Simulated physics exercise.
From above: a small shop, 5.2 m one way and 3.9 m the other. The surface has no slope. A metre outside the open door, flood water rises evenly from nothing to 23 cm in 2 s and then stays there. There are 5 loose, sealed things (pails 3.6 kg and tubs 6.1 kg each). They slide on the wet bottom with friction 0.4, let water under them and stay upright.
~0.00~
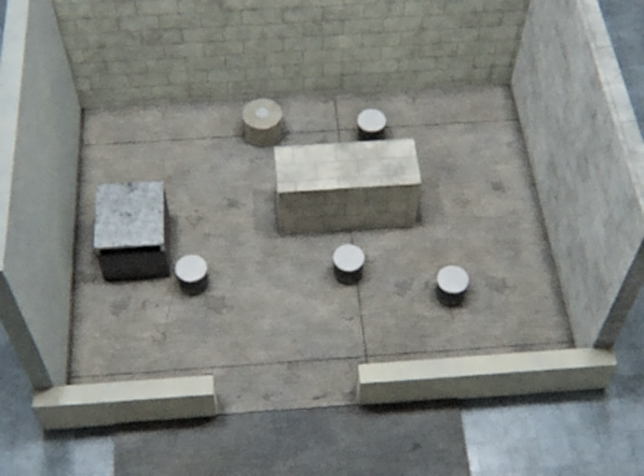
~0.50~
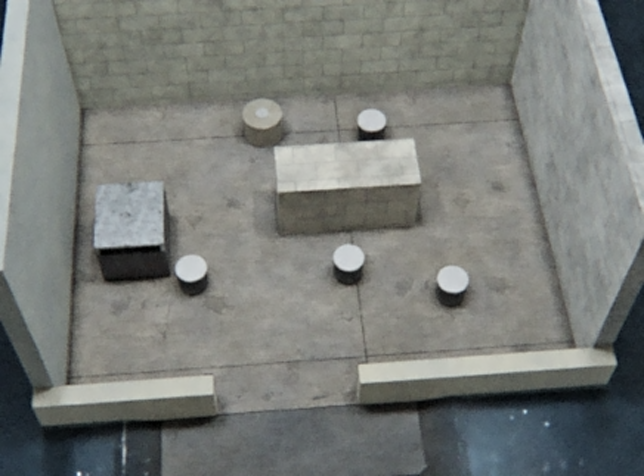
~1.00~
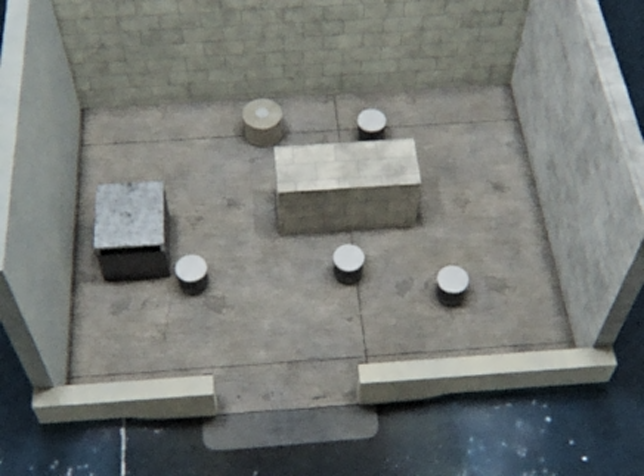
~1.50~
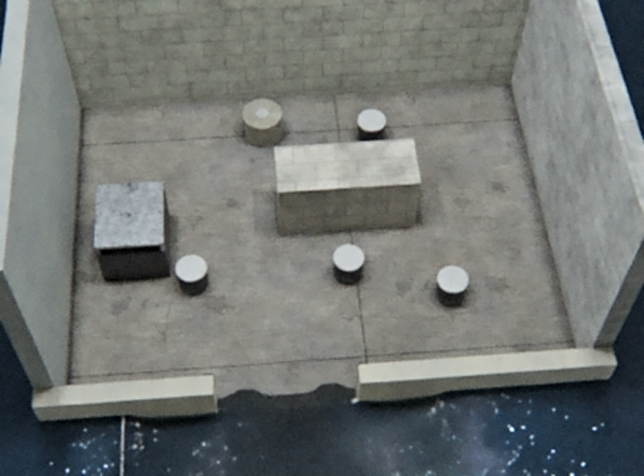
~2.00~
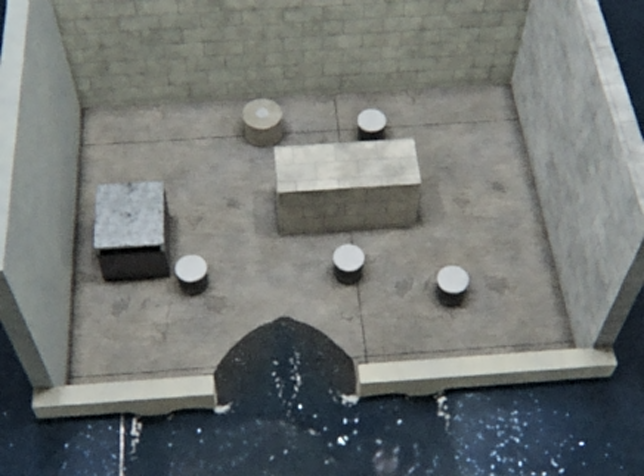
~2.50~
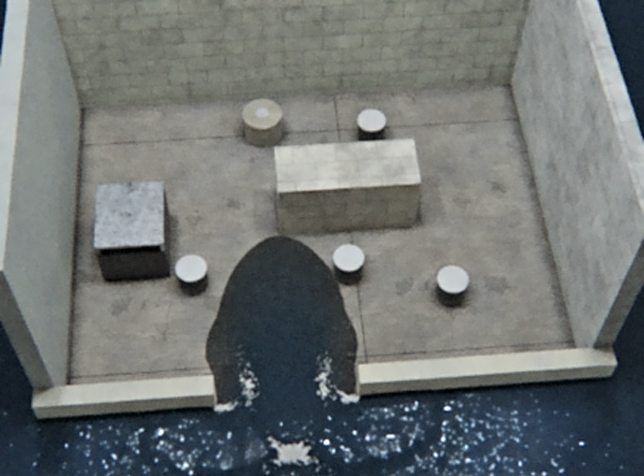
At first, a small roofless room with pale walls, a long counter, a dark block and several round tubs sits dry on level ground. Dark water spreads over the ground outside, covers the path at the doorway, then pushes inside in a rounded tongue toward the counter, while the objects stay still.
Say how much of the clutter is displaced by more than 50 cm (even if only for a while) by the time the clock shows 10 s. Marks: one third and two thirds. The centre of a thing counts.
That comes to two thirds or more.
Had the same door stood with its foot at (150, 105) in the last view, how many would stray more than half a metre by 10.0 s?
Then 3.
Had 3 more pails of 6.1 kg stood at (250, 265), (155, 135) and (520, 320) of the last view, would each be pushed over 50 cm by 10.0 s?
In that order: Over, over, under.
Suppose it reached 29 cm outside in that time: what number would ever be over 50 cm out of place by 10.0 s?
In that case 5 of them.
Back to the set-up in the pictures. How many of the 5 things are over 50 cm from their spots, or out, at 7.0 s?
I count 3.
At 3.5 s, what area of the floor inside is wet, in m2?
Some 7.0 m2.
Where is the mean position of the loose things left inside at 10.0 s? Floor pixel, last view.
At about (352, 254).
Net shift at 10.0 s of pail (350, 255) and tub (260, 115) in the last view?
In turn: 50 cm, 100 cm.
After 3.5 s 1 of 5 are over 50 cm from their spots; 1 afloat.
After 4.5 s 2 of 5 are over 50 cm from their spots; 1 afloat.
After 7.0 s 3 of 5 are over 50 cm from their spots; 1 afloat.
After 10.0 s 4 of 5 are over 50 cm from their spots, and 5 have been at some point; 5 afloat.
